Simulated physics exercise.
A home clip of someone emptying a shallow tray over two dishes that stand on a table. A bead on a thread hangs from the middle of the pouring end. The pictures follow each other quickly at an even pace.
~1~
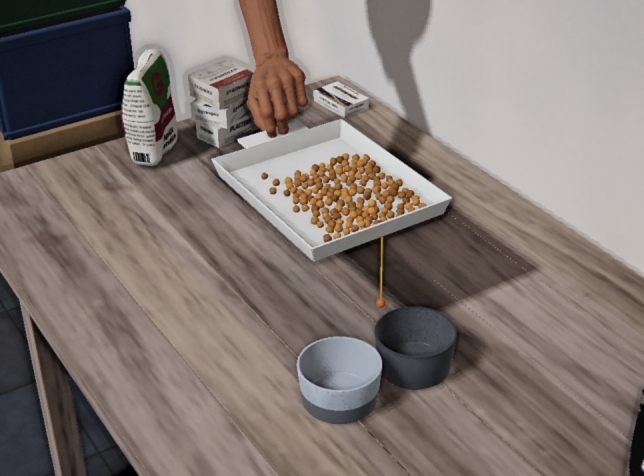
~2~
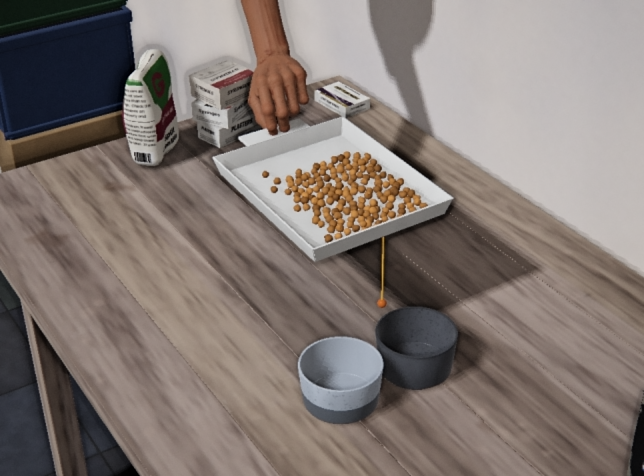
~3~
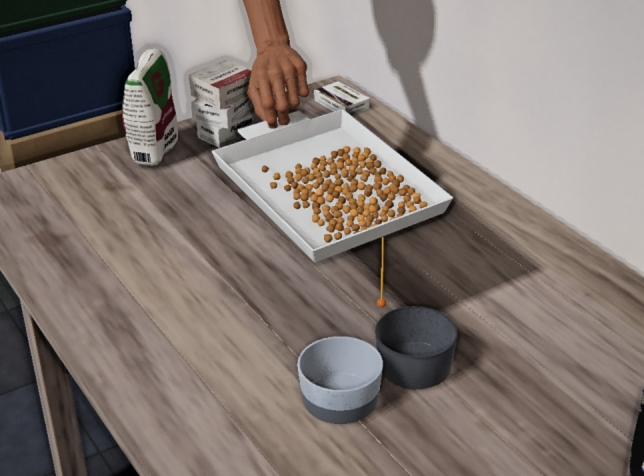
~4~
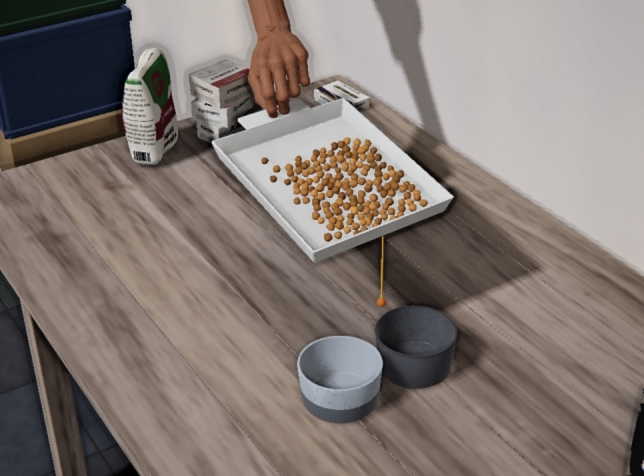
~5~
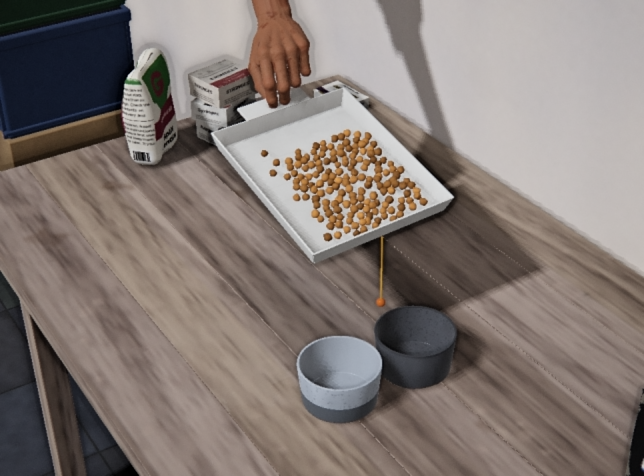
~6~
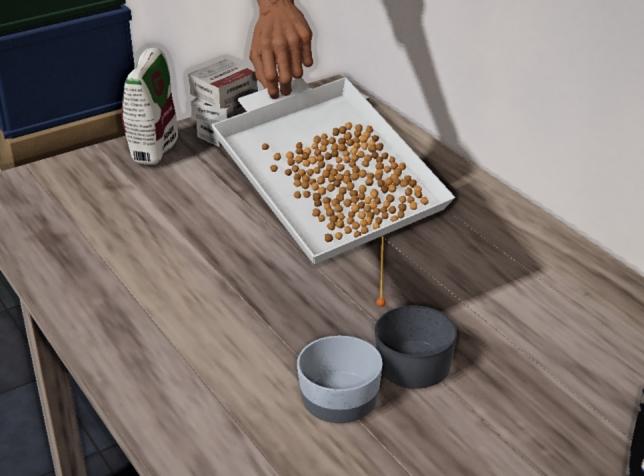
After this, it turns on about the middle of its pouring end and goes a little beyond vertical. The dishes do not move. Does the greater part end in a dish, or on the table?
Caught overall: Over half.
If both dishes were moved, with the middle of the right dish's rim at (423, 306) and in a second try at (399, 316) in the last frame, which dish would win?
First the left one, then the dish on the left.
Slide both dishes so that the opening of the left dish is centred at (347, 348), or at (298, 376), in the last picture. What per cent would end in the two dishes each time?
The first gives 80 %, the second 70 %.
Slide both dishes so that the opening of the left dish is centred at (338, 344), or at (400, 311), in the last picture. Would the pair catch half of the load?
The first try: Most of it. The second: Less than half.
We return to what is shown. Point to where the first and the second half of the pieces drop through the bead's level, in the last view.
At about (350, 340), then at (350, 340).
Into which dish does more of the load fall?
That is left.
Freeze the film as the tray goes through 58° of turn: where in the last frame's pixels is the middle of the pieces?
Around (369, 200).
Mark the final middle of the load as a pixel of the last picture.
Around (352, 391).
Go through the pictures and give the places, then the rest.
Corners of the pouring end at (314, 244) and (444, 197), level; middle of the load at (345, 195), roasted chickpeas; left dish at (363, 402); right dish at (439, 368); bead on its thread at (381, 303), in the first frame.
Corners of the pouring end at (315, 245) and (445, 197), level; middle of the load at (346, 194), in the second frame.
Corners of the pouring end at (315, 246) and (445, 197), tipped barely, lowest at the left corner; middle of the load at (346, 191), in the third frame.
Corners of the pouring end at (315, 247) and (445, 196), tipped a little, lowest at the left corner; middle of the load at (346, 187), in the fourth frame.
Corners of the pouring end at (315, 249) and (446, 196), tipped a little, lowest at the left corner; middle of the load at (346, 183), in the fifth frame.
Corners of the pouring end at (316, 251) and (447, 195), tipped clearly, lowest at the left corner; middle of the load at (347, 180); left dish at (363, 401); right dish at (439, 367), in the sixth frame.
Soon, tray tipped steeply; all on the tray.
A while on, tray tipped right over; about two thirds on the tray; a small part in the left dish; about a quarter in the air.
Towards the end, tray tipped past a quarter turn; about two thirds in the left dish; about a quarter in the right dish; a small part outside both; a stray few in the air.
Finally, tray tipped past a quarter turn; about two thirds in the left dish; about a quarter in the right dish; a small part outside both; a stray few in the air.
